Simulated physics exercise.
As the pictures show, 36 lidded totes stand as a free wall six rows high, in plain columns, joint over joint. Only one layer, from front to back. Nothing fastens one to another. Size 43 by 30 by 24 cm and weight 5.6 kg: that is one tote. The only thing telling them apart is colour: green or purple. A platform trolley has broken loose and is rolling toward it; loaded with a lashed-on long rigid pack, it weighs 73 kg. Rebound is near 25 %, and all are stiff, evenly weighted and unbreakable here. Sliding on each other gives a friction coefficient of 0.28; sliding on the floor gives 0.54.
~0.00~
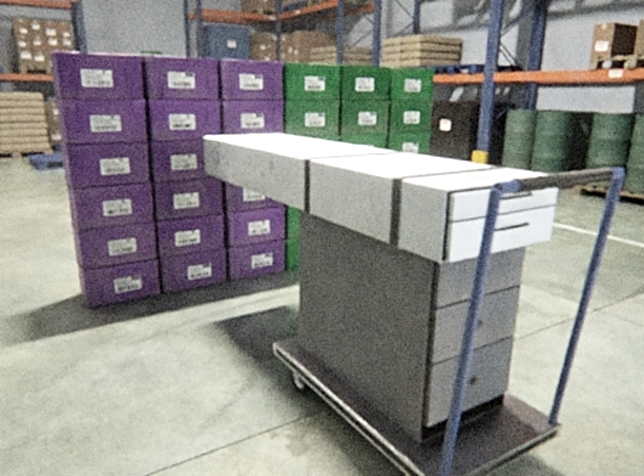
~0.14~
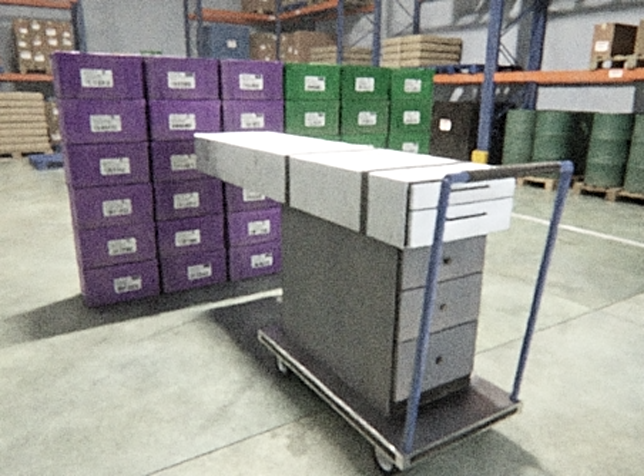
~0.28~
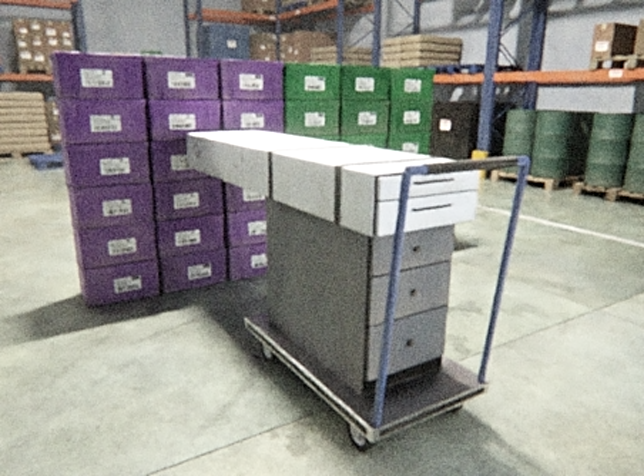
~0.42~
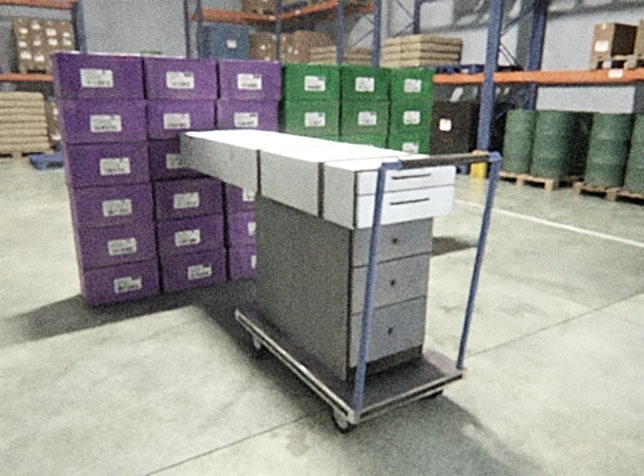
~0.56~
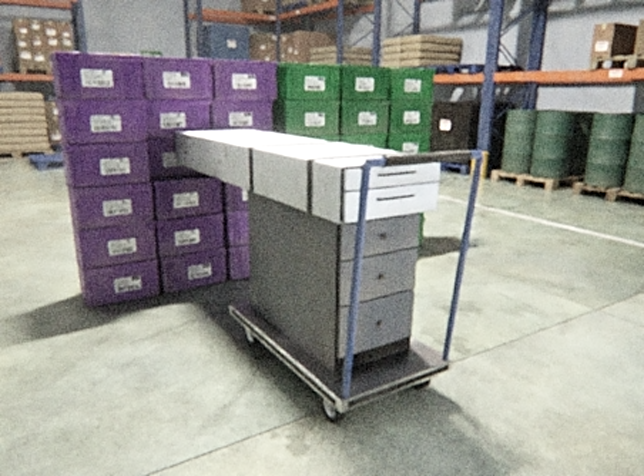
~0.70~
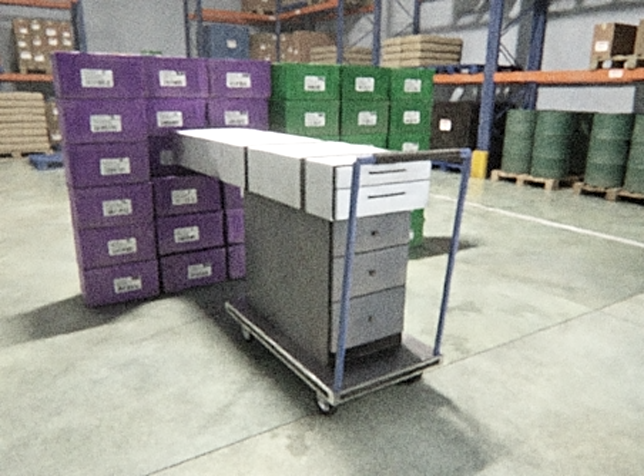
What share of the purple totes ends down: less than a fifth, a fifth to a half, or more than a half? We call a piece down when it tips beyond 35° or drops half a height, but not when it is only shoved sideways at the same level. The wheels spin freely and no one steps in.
The share is a fifth to a half.
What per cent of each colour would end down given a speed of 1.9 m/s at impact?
Result - green: 0%; purple: 30%.
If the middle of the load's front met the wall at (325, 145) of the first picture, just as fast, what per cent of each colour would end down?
Down at the end: Green 30 percent, purple 0 percent.
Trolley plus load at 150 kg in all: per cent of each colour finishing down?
You'd get green 0 and purple 30 percent.
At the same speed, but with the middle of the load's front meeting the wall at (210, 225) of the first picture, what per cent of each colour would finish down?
Green 0, purple 0 per cent.
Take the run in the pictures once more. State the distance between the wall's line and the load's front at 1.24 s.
About 30 cm.
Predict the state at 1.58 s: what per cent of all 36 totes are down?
It's 15 percent at that point.
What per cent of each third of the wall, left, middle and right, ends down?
Left 20, middle 20, right 0 per cent.
After 0.98 s, load 28 cm past the wall's line, still rolling; none of the 18 purple totes down (0 of 36 in all colours); top purple tote 21° from how it stood.
After 1.24 s, load 32 cm past the wall's line, still rolling; 6 of the 18 purple totes down (6 of 36 in all colours); top purple tote 60° from how it stood, 31 cm lower.
After 1.58 s, load 35 cm past the wall's line, still rolling; 6 of the 18 purple totes down (6 of 36 in all colours); top purple tote 69° from how it stood, 1.11 m lower.
In the end (2.9 s), load 36 cm past the wall's line, stopped; 6 of the 18 purple totes down (6 of 36 in all colours); top purple tote on its side; top green tote unmoved. That is 33 per cent. From the last view, middles, top purple tote near (141, 225), top green tote near (303, 83).
